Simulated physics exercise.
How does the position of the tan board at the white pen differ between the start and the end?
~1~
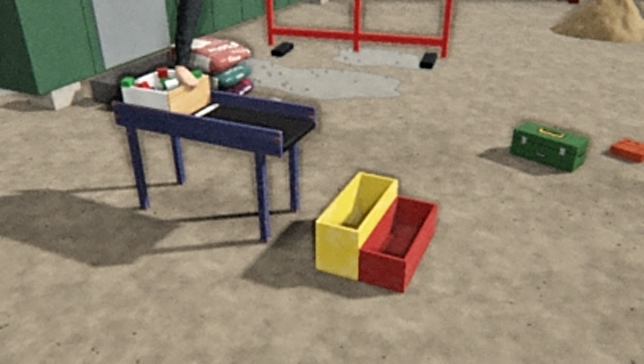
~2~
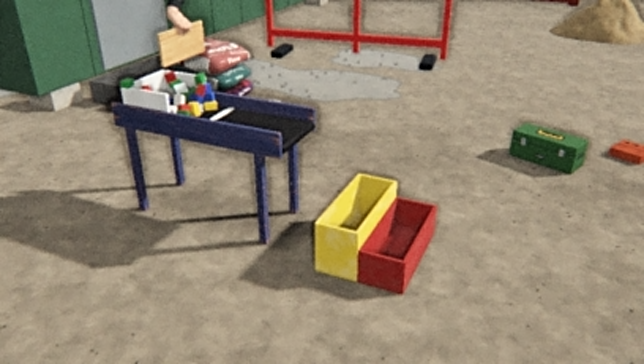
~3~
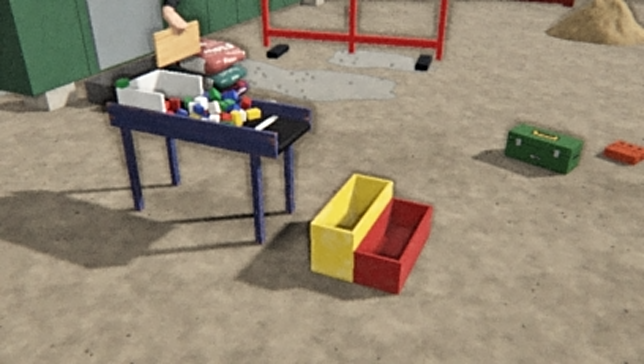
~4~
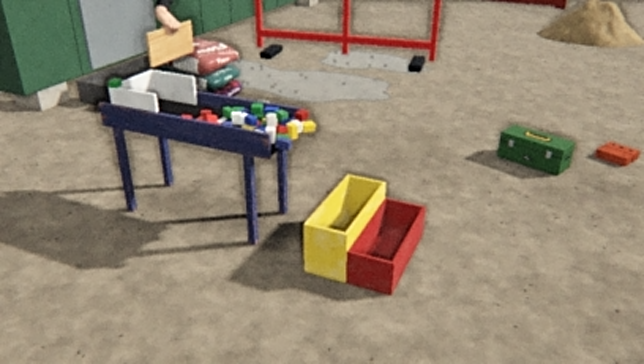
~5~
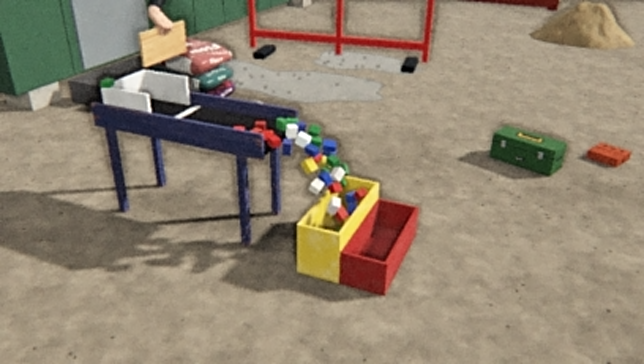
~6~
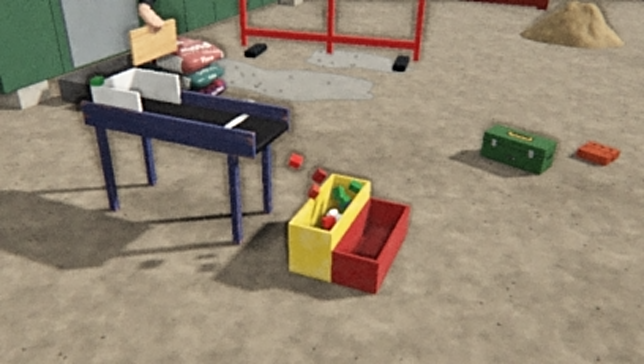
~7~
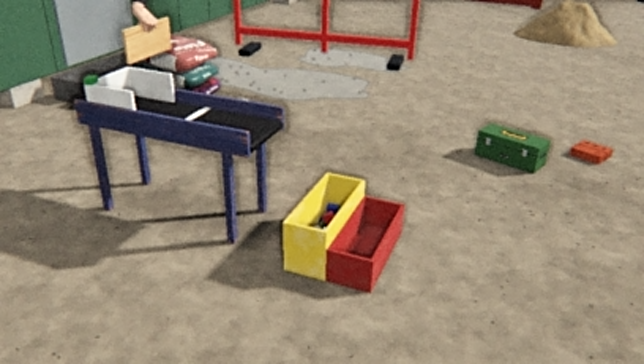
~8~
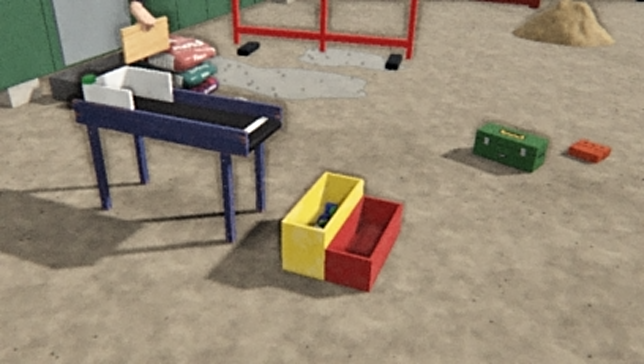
At the start the board stands low across the front of the white pen, closing it in. By the end the hand holds it raised above the pen, leaving the front open.
